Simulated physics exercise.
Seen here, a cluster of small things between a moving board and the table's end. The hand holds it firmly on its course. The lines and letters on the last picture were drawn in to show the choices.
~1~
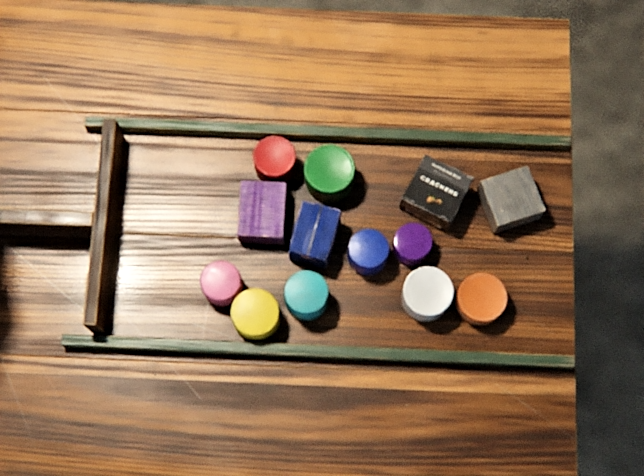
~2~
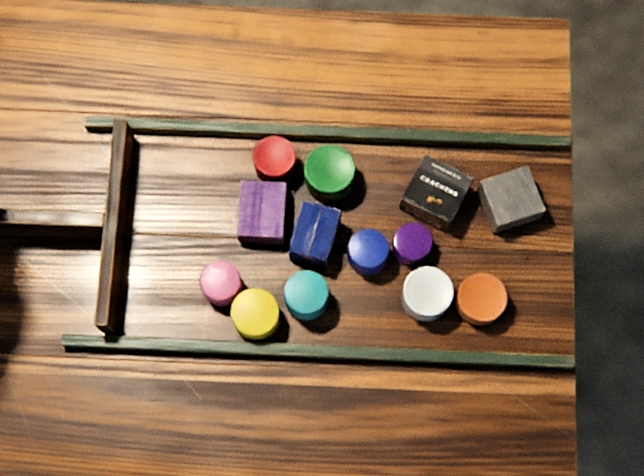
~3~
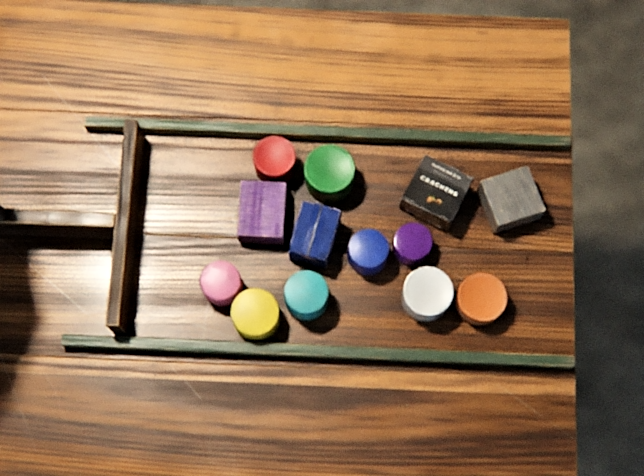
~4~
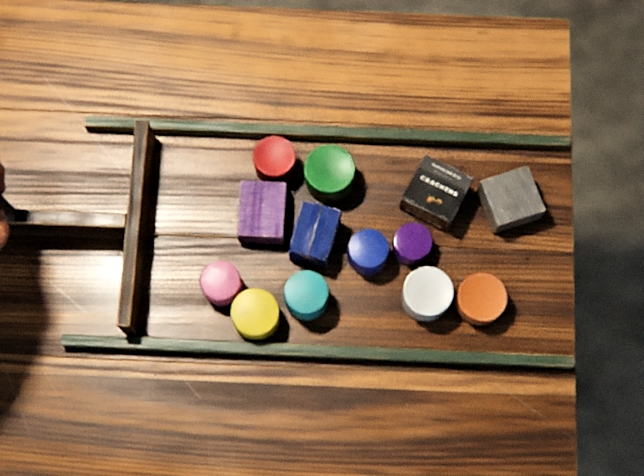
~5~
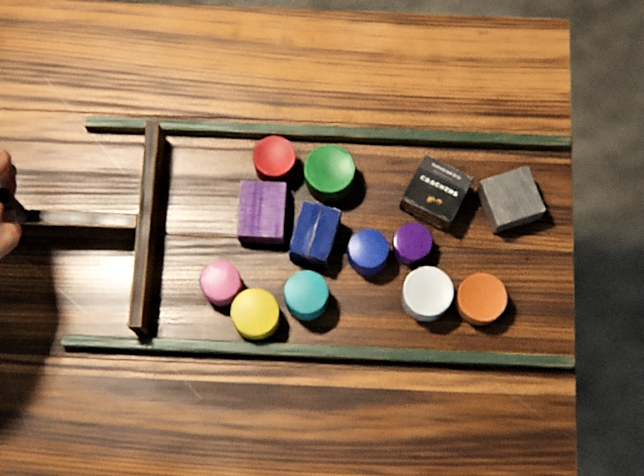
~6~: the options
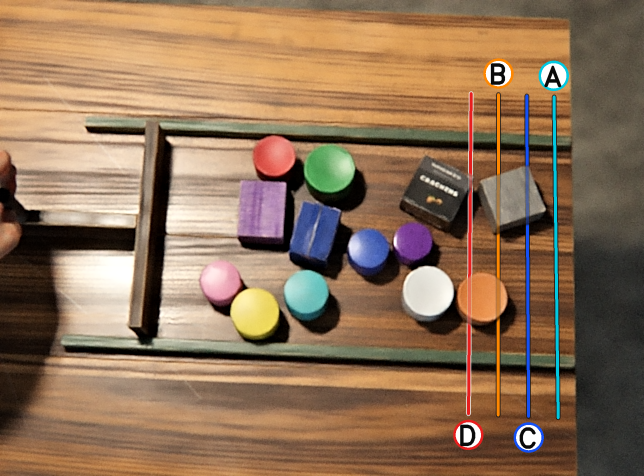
Dark board sliding slowly right between two green rails toward untouched coloured tubs and blocks, a hand appearing behind its handle.
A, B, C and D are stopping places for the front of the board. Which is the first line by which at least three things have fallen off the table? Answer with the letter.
The first such stop is D.
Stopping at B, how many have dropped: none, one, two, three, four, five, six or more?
In all, five.
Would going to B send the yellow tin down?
By then, no.
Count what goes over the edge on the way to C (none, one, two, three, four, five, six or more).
By then, six or more.
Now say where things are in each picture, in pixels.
In the first frame, yellow tin (256, 315); green tub (329, 174); grey block (510, 200).
In the second frame, board (110, 219); turquoise tin (306, 296).
In the third frame, board (122, 220); orange tub (481, 300).
In the fourth frame, board (133, 220); red jar (275, 161).
In the fifth frame, board (144, 221); purple pot (412, 245); blue box (315, 235); purple block (263, 213).
On the marked copy, A at (556, 251); B at (498, 249); C at (528, 250); D at (470, 247).
Following D. Soon after the start, board (262, 226); yellow tin (290, 319); red jar (296, 162).
Later, board (380, 231); grey block (554, 219); orange tub (519, 313).
In the end, board (470, 234); grey block over the edge; black packet over the edge; four fallen.
As for the rest, A drops thirteen, but is farther than needed; B drops five, but is farther than needed; C drops nine, but is farther than needed.
